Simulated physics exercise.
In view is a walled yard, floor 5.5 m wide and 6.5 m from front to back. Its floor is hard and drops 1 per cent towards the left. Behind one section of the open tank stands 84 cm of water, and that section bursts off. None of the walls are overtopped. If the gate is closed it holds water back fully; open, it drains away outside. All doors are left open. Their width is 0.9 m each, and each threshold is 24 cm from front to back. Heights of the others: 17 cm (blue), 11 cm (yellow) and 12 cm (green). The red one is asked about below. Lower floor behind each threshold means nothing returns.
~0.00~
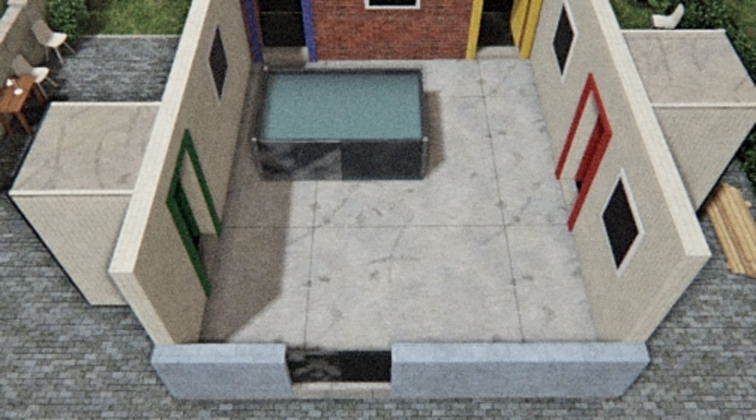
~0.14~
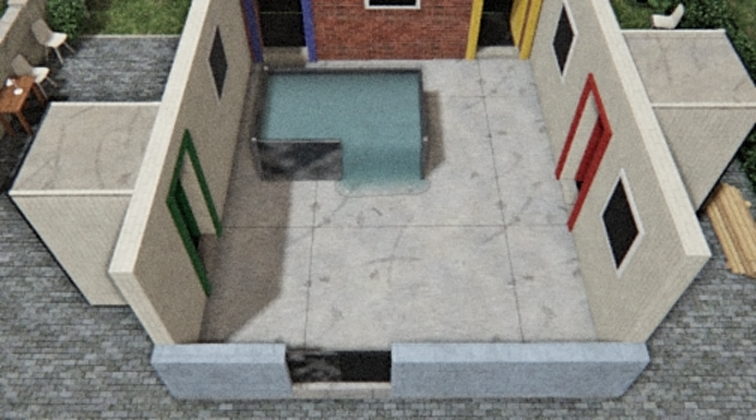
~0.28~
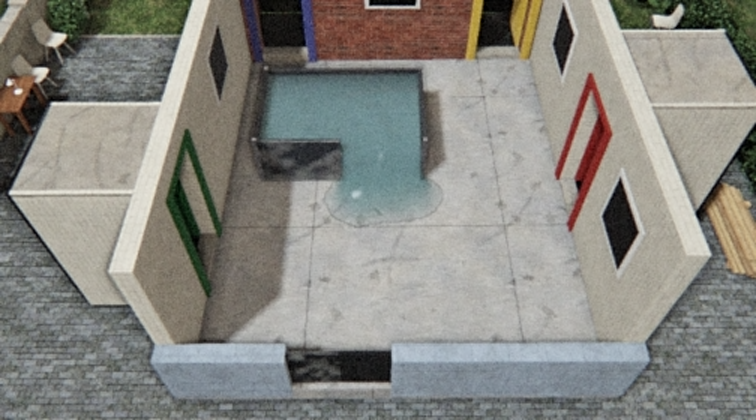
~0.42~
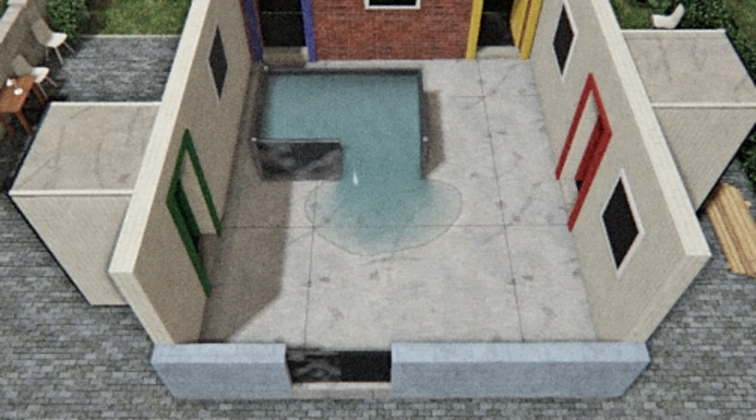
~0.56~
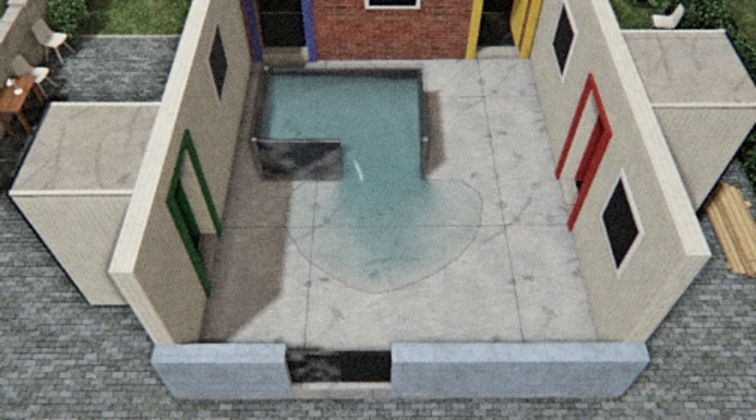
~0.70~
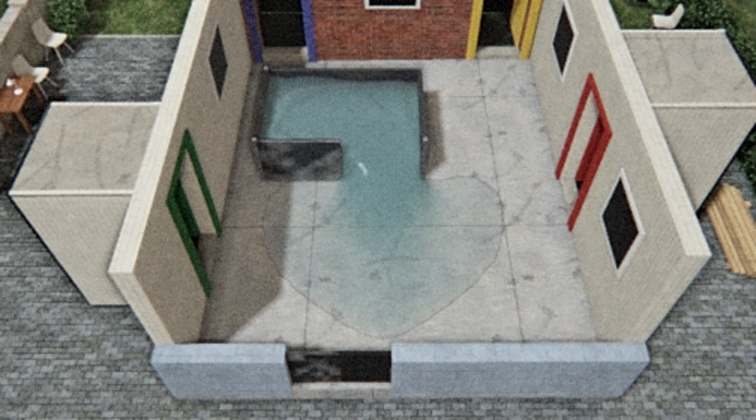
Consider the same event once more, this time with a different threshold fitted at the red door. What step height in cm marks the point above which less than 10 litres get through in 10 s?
The point is around 7.5 cm.
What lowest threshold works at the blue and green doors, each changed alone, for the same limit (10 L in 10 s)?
About 16 cm at blue and about 13.5 cm at green.
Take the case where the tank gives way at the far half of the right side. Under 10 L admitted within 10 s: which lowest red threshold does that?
Required height: Approx. 13.0 cm.
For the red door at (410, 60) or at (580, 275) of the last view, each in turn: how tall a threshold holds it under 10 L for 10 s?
First place around 11.0 cm, second around 20 cm.
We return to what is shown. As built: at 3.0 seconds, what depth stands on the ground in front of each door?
Blue door 0 cm, red door 3 cm, yellow door 0 cm, green door 12 cm.
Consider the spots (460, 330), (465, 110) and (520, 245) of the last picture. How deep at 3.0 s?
Close to 19, 0 and 2 cm, one after the other.
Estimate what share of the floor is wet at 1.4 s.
Roughly 45 percent.
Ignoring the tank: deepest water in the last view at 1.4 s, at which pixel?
Around pixel (402, 185).
After 1.4 s water covers 45 % of the floor, deepest (44 cm) near (402, 185); it has not reached the red door.
After 3.0 s water covers 50 % of the floor, deepest (37 cm) near (207, 372); 3 cm at the red door, 0 litres in over its 5 cm threshold.
After 10.0 s water covers 100 % of the floor, deepest (20 cm) near (264, 105); 7 cm at the red door, 34 litres in over its 5 cm threshold.
At the red door as built, the water arrived by 2.0 s and peaked near 10 cm at 3.8 s.
Run again over the same 10 s with other heights there, 22 litres in over 6 cm, 2 litres over 9.5 cm. The limit of 10 litres is kept from about 7.5 cm up.
